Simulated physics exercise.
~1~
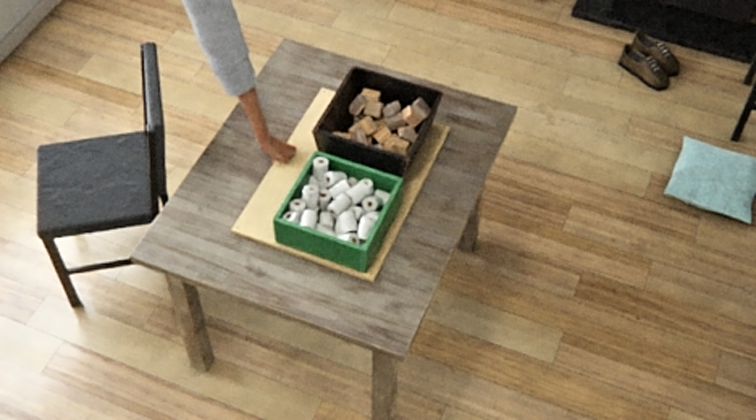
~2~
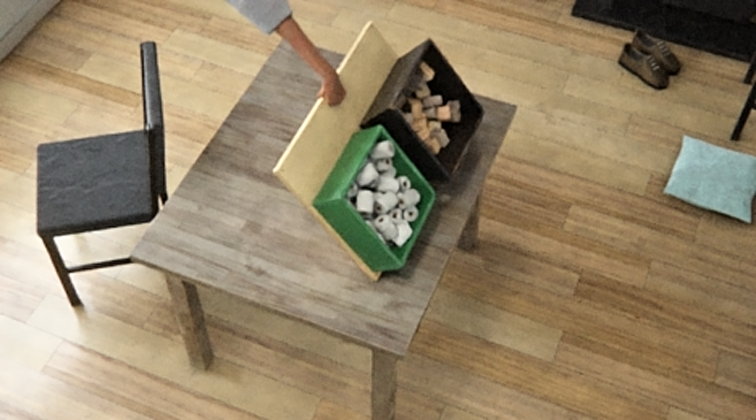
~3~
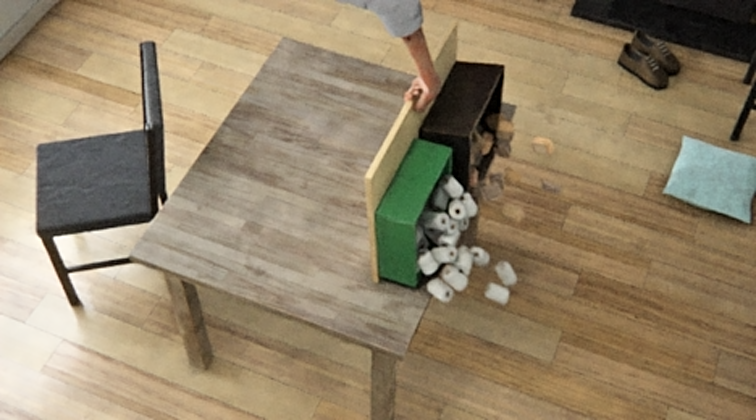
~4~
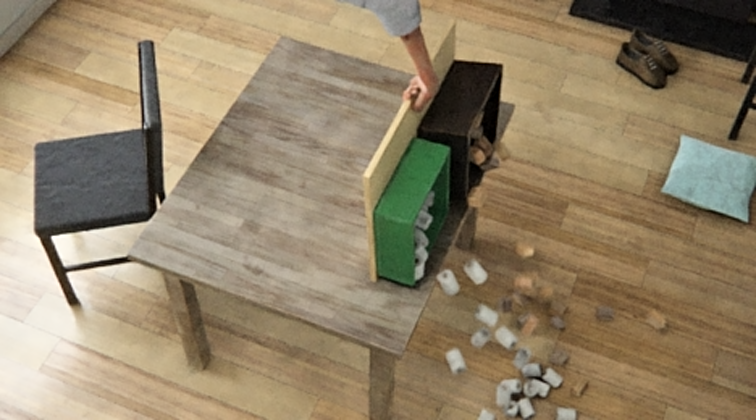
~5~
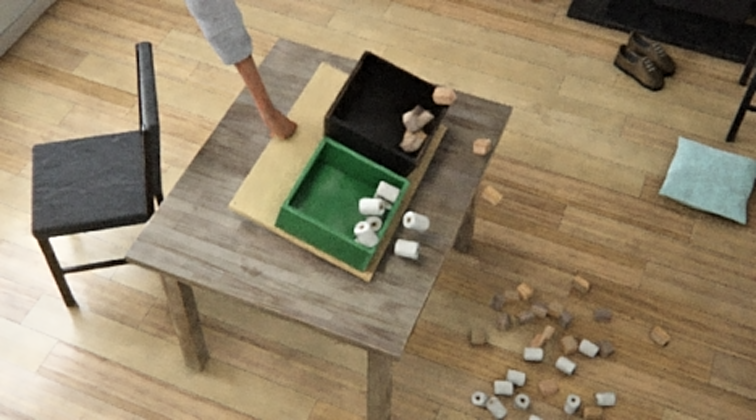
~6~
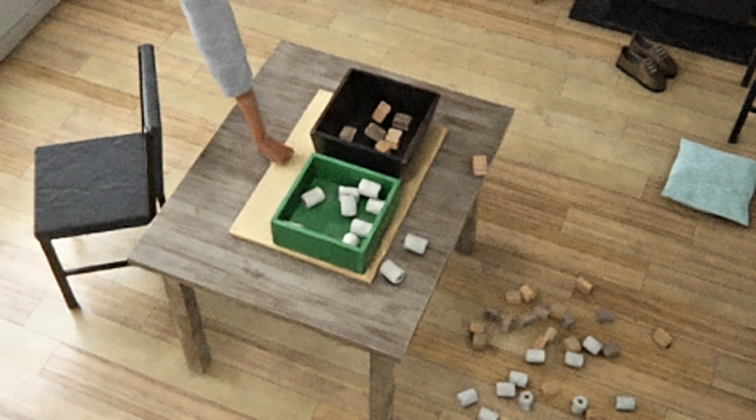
In a wood-floored room seen from above, a grey wooden table stands beside a black chair on the left, with dark shoes and a pale blue cushion on the floor to the right. On the table, a plywood board holds a black container of wooden offcuts behind a green one of white paper rolls. A hand lifts the board's left edge, tipping it rightward until it stands nearly upright. Blocks and rolls spill over the table's edge onto the floor. The hand lowers the board flat again, leaving a few pieces in each container, some on the tabletop, and most scattered below.
